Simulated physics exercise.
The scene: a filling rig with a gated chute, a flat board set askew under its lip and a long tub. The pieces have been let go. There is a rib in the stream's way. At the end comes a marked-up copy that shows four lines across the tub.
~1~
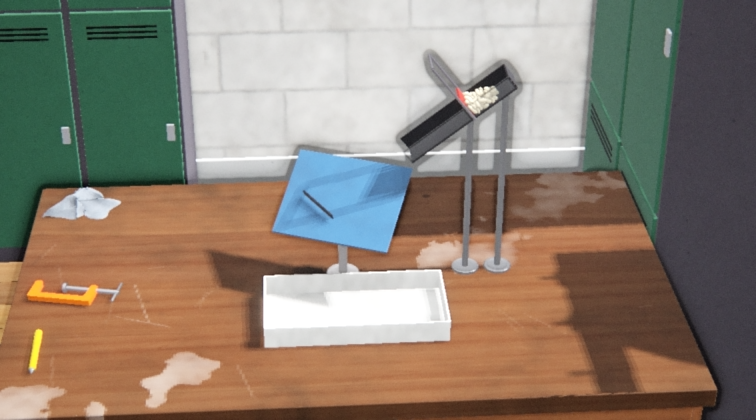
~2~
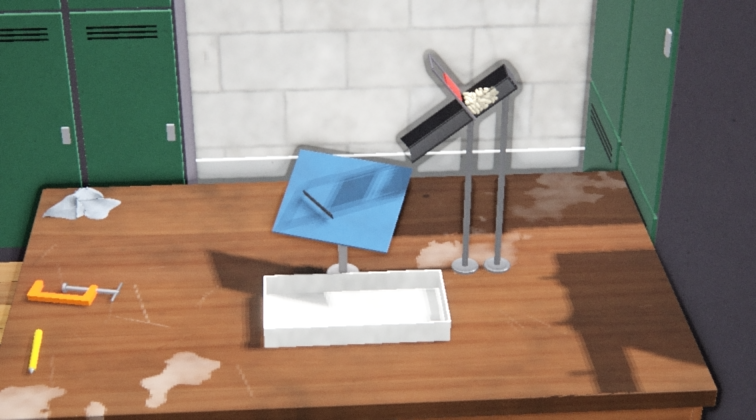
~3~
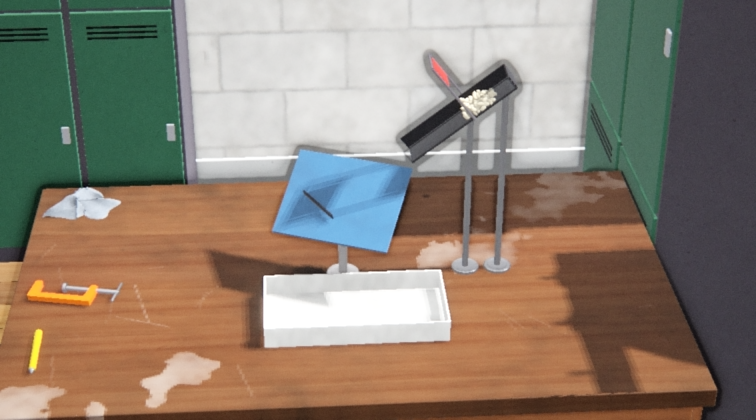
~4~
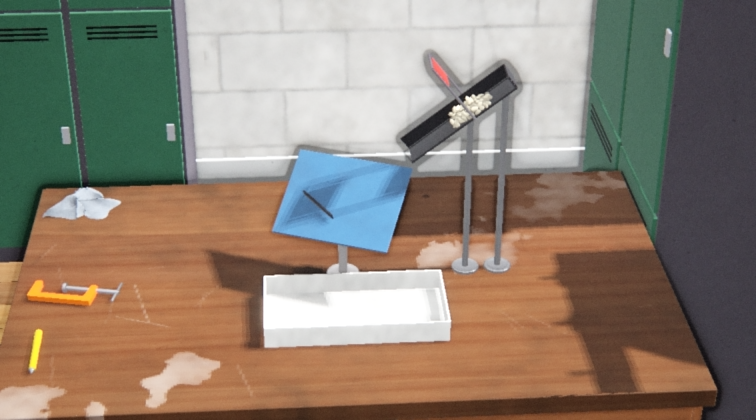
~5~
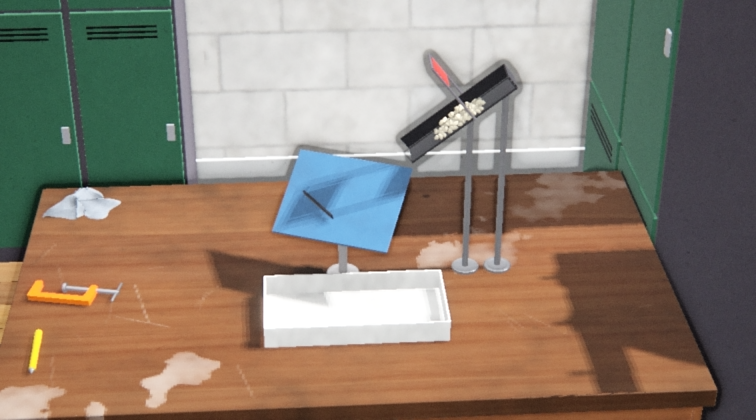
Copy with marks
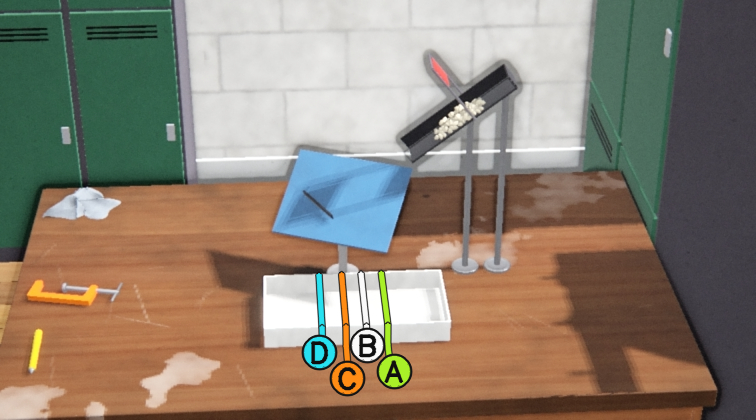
White beans slide slowly down a dark, steeply sloping chute toward the lower left, spreading into a longer cluster after a red gate draws up and back out of their way, while the camera stays still. Below the chute's lip, a tilted blue board with a thin dark rib stands motionless behind an empty white tub. The wooden workbench, seen from slightly above, also holds an orange clamp, a yellow pencil and crumpled cloth before green lockers and a pale block wall.
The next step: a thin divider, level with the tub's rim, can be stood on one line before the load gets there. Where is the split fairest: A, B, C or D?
Take D.
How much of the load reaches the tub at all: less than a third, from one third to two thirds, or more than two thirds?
About that: More than two thirds.
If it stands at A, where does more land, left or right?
More lands on the left.
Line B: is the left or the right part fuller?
Left.
On the marked copy, line A crosses the front rim at (387, 324); line B crosses the front rim at (366, 324); line C crosses the front rim at (345, 325); line D crosses the front rim at (322, 326).
With A, of what is caught, the whole lot on the left of the divider, none at all on the right.
With B, of what is caught, the whole lot on the left of the divider, none at all on the right.
With C, of what is caught, the whole lot on the left of the divider, none at all on the right.
With D, of what is caught, close to half on the left of the divider, close to half on the right.
